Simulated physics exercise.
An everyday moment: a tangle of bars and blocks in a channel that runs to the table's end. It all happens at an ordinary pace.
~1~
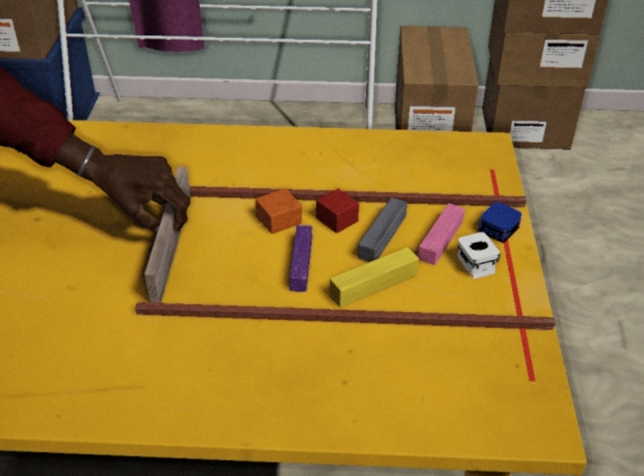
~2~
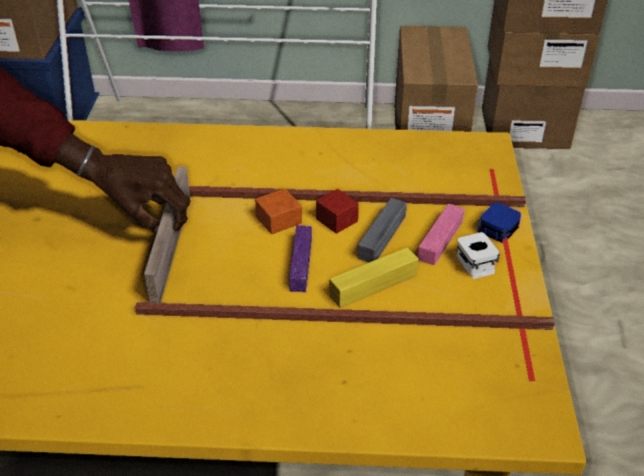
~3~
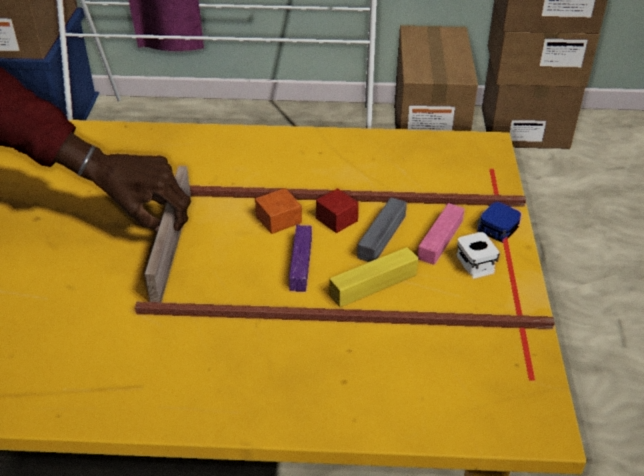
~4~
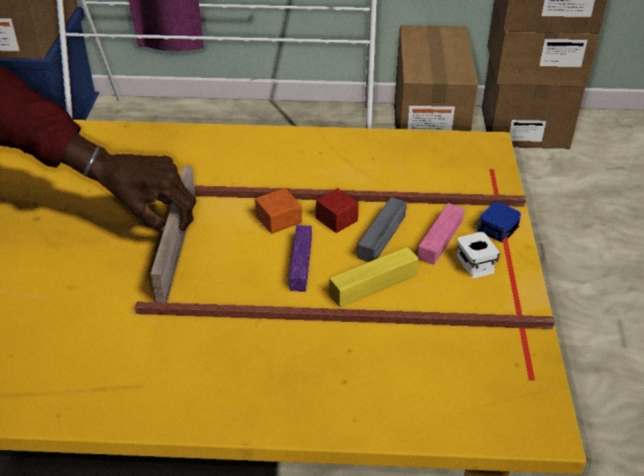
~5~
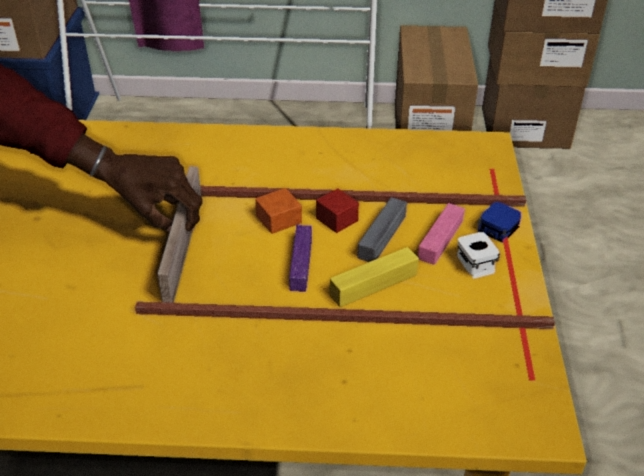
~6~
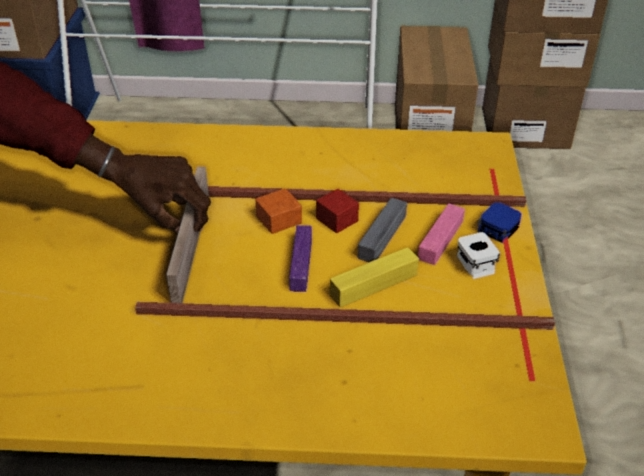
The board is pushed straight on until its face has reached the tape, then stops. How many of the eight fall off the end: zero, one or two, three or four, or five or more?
As it turns out, the number that fall off is five or more.
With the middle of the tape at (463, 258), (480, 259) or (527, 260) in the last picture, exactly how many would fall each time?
The counts: 3, 3 and 7.
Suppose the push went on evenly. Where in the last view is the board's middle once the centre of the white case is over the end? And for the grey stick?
Near (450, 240) and (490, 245).
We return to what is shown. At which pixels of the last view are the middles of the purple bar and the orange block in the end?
Near (520, 264) and (524, 225).
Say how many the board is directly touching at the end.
In contact: 2.
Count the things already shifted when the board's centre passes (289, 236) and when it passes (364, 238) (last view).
By then 2, and 6.
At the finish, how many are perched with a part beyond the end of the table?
That would be 1.
A little later, none off yet; blue case at rest near (500, 223); white case at rest near (477, 255); pink bar at rest near (442, 234).
Next, none off yet; blue case at rest near (501, 223); white case at rest near (477, 255); pink bar shifted a little near (455, 236).
Later still, one off so far; blue case dropping near (533, 428); white case shifted well along near (547, 262); pink bar shifted about its own width near (534, 238).
When it is over, the number that fall off is five or more; down, red block, yellow stick, grey stick, pink bar, white case and blue case.
